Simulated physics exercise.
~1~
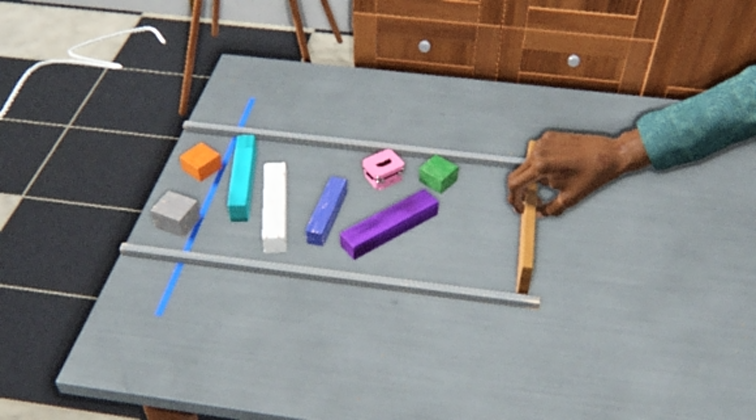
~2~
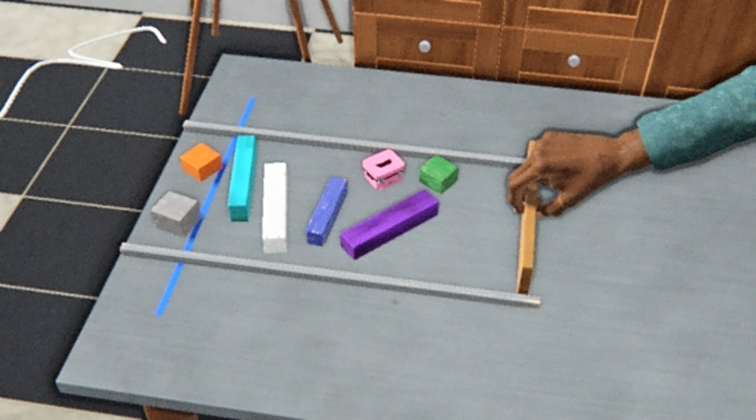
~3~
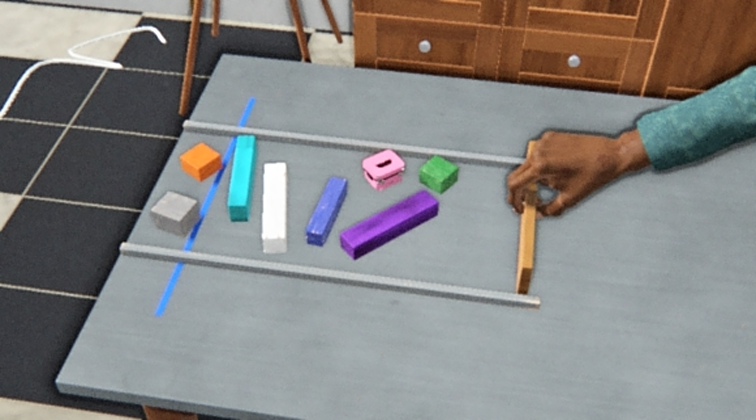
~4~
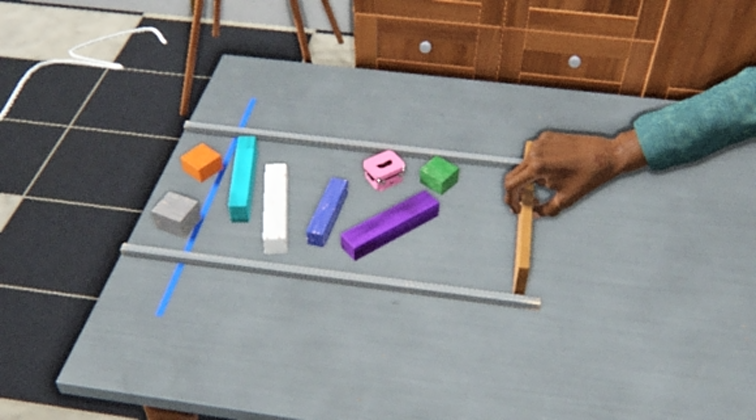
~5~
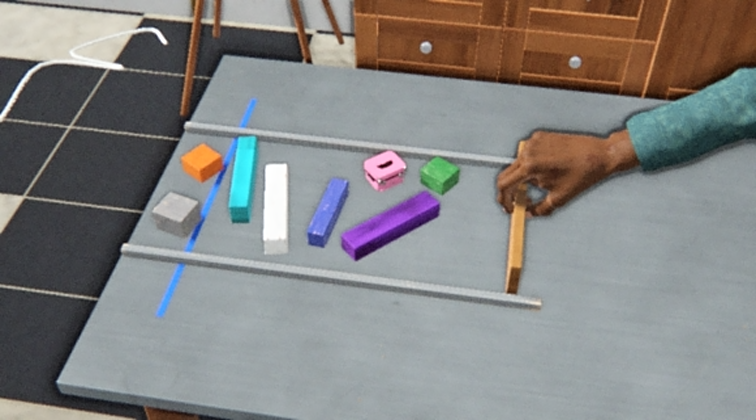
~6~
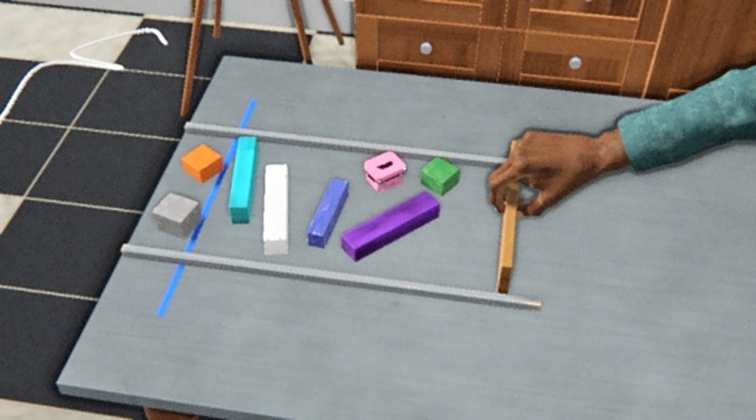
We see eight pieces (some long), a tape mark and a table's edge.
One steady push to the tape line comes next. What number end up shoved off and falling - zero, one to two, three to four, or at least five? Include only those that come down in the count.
Falls come to a total of three or four.
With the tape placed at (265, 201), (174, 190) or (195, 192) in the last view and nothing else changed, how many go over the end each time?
Counts per try: 0; 6; 5.
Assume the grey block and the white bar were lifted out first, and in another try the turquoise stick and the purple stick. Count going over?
Well, the first time you'd get 2, and the next time 1.
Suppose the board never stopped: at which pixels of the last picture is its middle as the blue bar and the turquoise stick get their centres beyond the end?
(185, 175) and (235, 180), more or less.
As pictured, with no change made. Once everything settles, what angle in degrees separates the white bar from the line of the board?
Around 10 degrees.
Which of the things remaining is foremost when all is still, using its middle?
It's the white bar.
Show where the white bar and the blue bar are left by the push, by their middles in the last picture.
First (150, 195), then (177, 195).
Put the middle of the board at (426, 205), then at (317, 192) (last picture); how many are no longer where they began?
The count is 3 at the first point and 6 at the second.
A little later, none off yet; orange block at rest near (203, 164); grey block at rest near (178, 216); turquoise stick at rest near (244, 179).
Next, none off yet; orange block moving near (196, 164); grey block at rest near (178, 216); turquoise stick shifted a little near (222, 178).
When it is over, the number that fall off is three or four; down, turquoise stick, grey block and orange block.
